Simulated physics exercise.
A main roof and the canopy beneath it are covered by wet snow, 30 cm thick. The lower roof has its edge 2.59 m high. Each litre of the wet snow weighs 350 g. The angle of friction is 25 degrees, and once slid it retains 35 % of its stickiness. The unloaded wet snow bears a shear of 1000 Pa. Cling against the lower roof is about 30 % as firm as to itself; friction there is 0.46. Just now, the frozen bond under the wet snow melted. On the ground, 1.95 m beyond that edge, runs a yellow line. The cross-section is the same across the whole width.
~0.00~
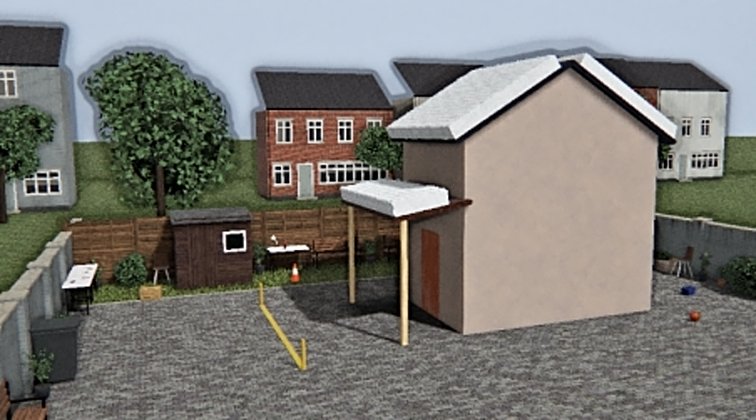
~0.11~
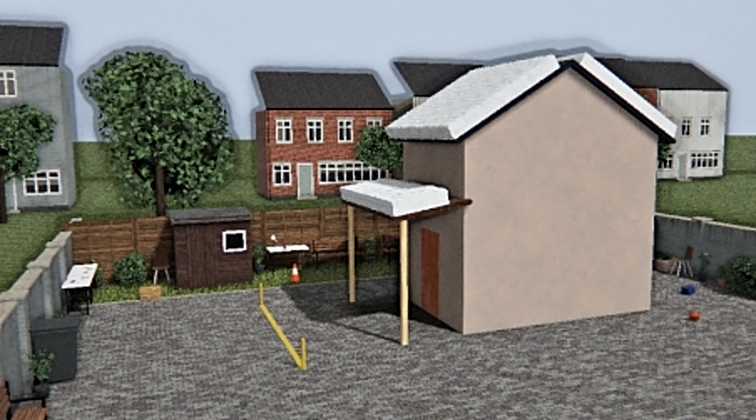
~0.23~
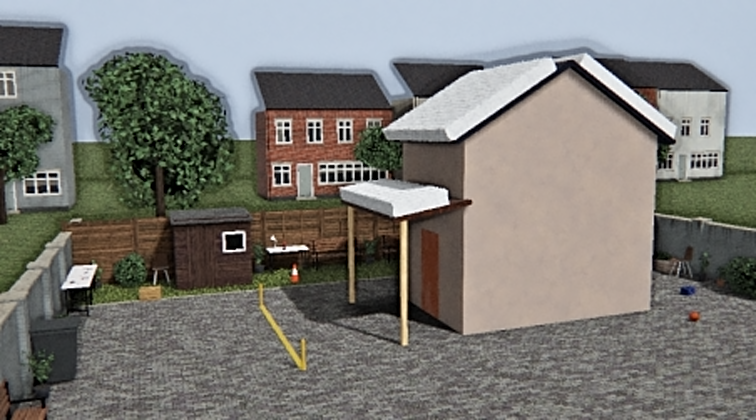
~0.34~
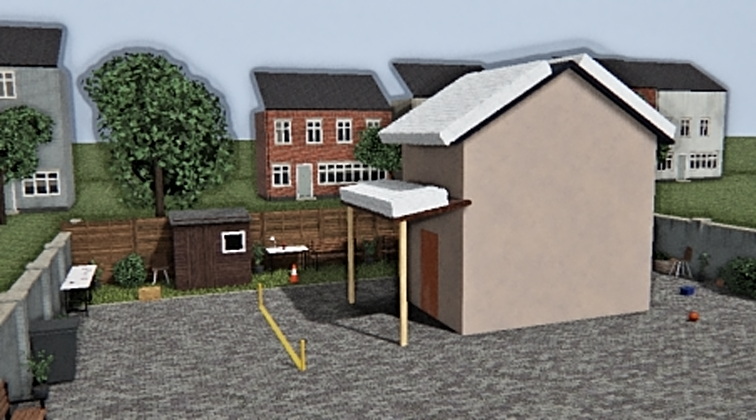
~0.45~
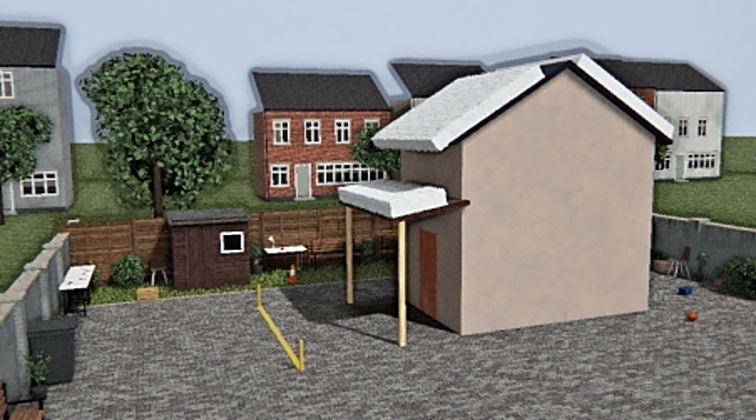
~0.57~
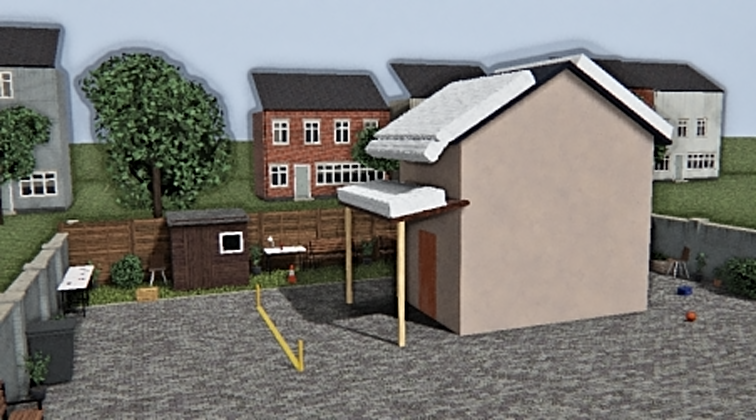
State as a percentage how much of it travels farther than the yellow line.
Roughly 43 per cent travels past the yellow line.
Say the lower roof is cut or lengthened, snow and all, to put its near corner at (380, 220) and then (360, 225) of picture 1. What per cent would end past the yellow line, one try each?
Roughly 35 % and then 30 %.
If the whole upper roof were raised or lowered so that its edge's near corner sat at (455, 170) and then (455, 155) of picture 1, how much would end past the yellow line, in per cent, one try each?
12 %, then 30 %.
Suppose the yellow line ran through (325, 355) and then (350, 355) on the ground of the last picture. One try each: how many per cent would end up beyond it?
55 %, then 70 %.
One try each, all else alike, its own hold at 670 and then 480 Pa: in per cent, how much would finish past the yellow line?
Respectively 45 % and 45 %.
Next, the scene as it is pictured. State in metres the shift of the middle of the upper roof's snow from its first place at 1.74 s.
It sits some 5.2 m from where it began.
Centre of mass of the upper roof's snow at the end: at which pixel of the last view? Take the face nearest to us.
Centre noted at roughly (275, 348).
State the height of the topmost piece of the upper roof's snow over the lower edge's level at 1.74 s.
Roughly 0.5 m.
After 1.10 s, none is below the lower edge and 0 % is past the line.
After 1.74 s, 68 % is below the lower edge and 3 % is past the line.
After 2.37 s, 74 % is below the lower edge and 43 % is past the line.
After 3.00 s, 74 % is below the lower edge and 43 % is past the line.
After 3.10 s, at the end, 74 % is below the lower edge and 43 % is past the line.
